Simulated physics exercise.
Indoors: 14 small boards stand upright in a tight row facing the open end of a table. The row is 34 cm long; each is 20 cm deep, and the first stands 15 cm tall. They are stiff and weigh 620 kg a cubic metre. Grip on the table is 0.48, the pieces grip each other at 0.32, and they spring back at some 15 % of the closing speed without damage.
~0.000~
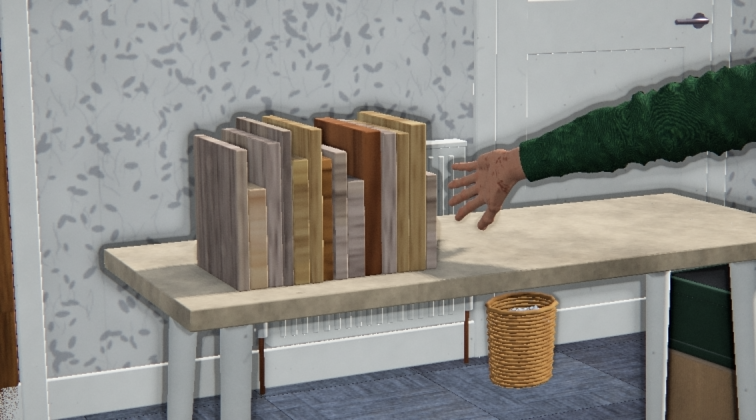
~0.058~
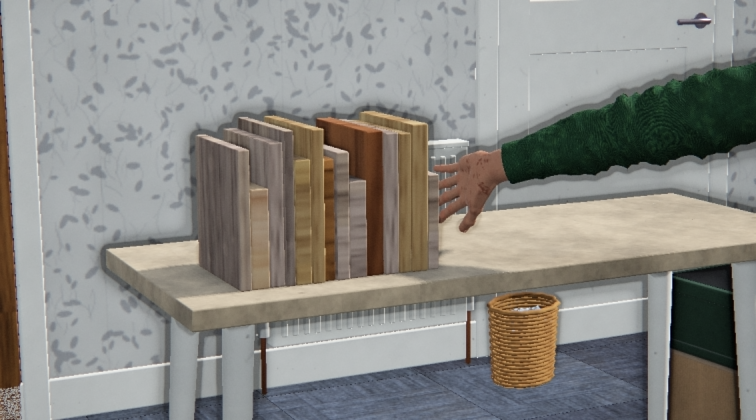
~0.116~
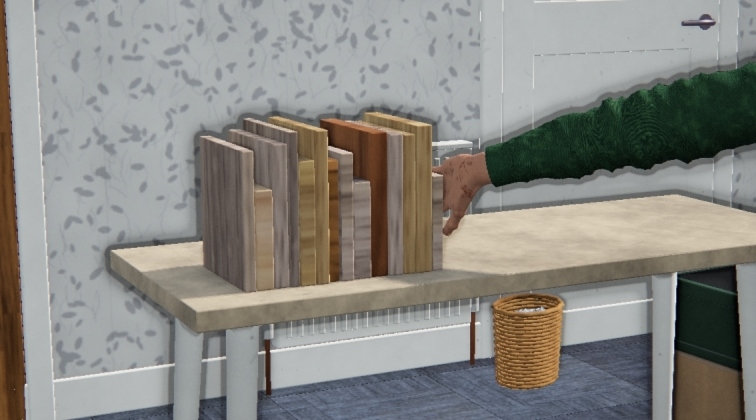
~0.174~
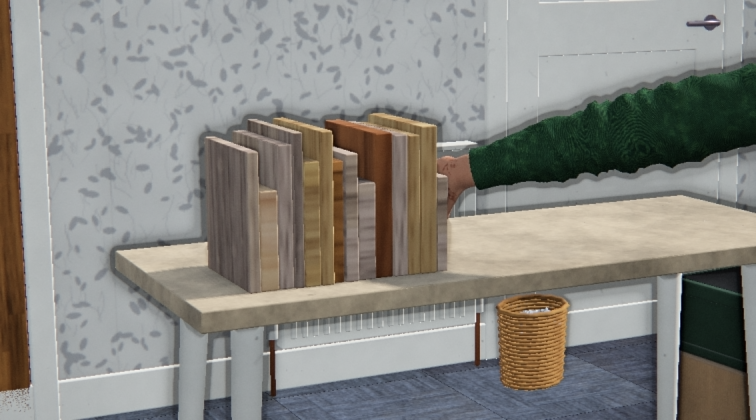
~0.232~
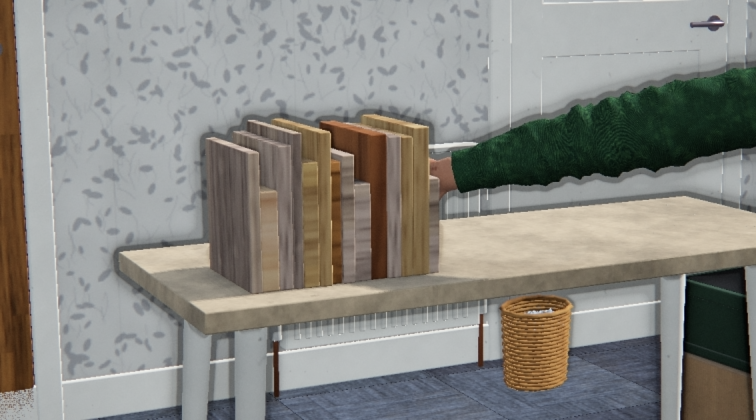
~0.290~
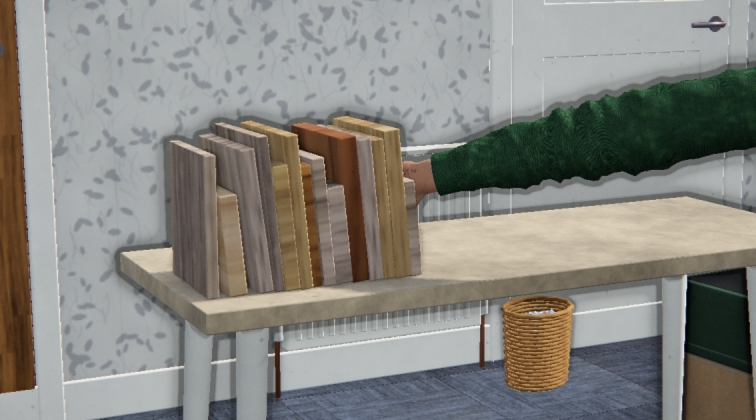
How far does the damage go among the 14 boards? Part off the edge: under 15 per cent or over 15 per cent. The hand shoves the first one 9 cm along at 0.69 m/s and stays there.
Ending off the edge: Upwards of 15 per cent.
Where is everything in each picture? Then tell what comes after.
In the first frame (we follow the side turned to the camera; the camera pans a little), hand (497, 177) 14 cm from the first; no piece has moved.
The second frame shows hand (479, 179) 10 cm from the first.
The third frame shows hand (462, 181) 58 mm from the first.
The fourth frame shows hand 18 mm from the first.
The fifth frame shows hand 22 mm in; 6 stirred so far.
The sixth frame shows hand 6 cm in; steepest lean 7°, the board at (257, 222); 14 stirred so far.
Around 0.35 s, none of the 14 boards off the edge, 14 disturbed.
Around 0.62 s, 3 of the 14 boards off the edge.
Finally (1.4 s), 3 of the 14 boards off the edge. That is 21 per cent.
